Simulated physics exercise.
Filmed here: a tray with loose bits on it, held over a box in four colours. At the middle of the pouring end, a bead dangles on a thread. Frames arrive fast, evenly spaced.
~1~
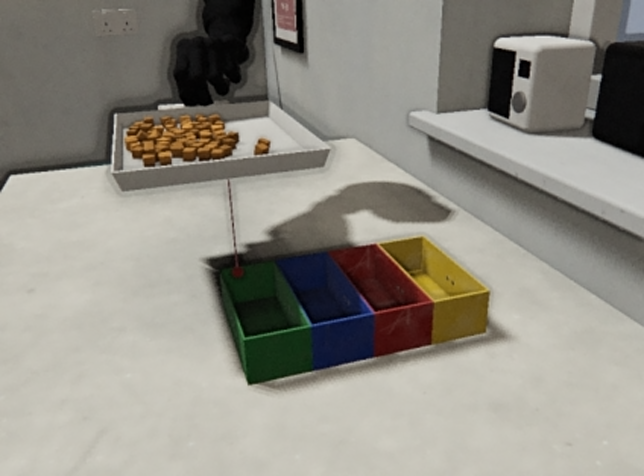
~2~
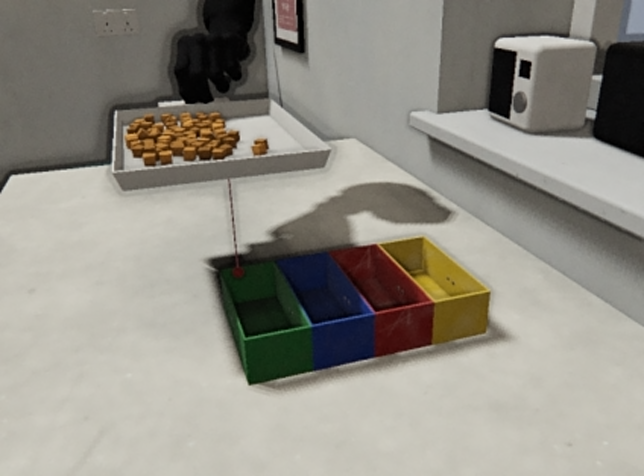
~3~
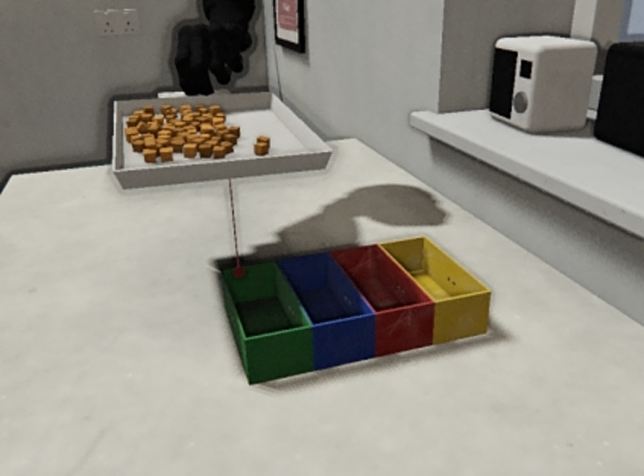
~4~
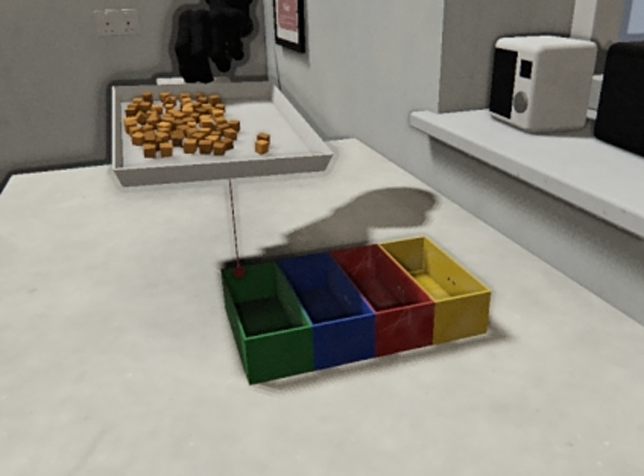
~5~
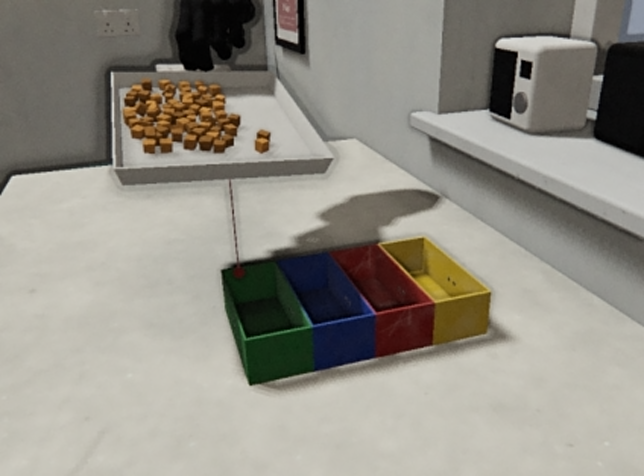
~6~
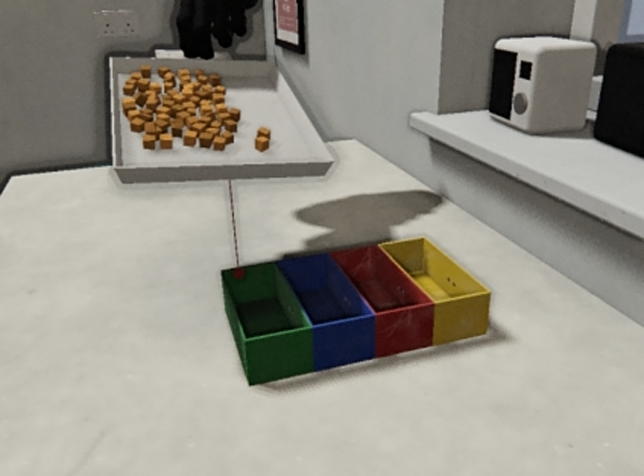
Black-gloved hand behind a white tray of brown cubes, the tray's far side rising gradually above a box in four colours.
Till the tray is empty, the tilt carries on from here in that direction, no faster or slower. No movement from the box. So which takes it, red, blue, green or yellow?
It goes to blue.
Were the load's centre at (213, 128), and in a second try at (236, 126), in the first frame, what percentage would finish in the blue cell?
Some 50 and then some 40 per cent.
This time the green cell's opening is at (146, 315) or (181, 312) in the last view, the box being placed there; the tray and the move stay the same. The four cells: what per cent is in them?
Close to 90 %, followed by close to 100 %.
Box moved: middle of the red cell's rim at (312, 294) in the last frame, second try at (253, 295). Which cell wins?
That red cell, and then the cell in yellow.
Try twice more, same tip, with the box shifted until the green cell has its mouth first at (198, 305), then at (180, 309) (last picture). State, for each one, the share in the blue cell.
Trial 1 around 30 percent, trial 2 around 20 percent.
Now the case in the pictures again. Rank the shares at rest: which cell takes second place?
Ranked second: Green.
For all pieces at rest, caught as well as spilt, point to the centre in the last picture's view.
Close to (324, 331), more or less.
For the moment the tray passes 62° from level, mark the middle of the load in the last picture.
The load is centred around (259, 145).
Shortly afterwards, tray tipped steeply; all but a few on the tray; only a few in the blue cell; a little falling or outside the box.
Next, tray tipped past a quarter turn; near half on the tray; near a quarter in the blue cell; a little in the green cell; only a few in the red cell; near a quarter falling or outside the box.
Some moments later, tray tipped past a quarter turn; near half in the blue cell; near a quarter in the green cell; a little in the red cell; a little falling or outside the box.
In the end, tray tipped past a quarter turn; near half in the blue cell; near a quarter in the green cell; a little in the red cell; none at all in the yellow cell; a little outside the box.
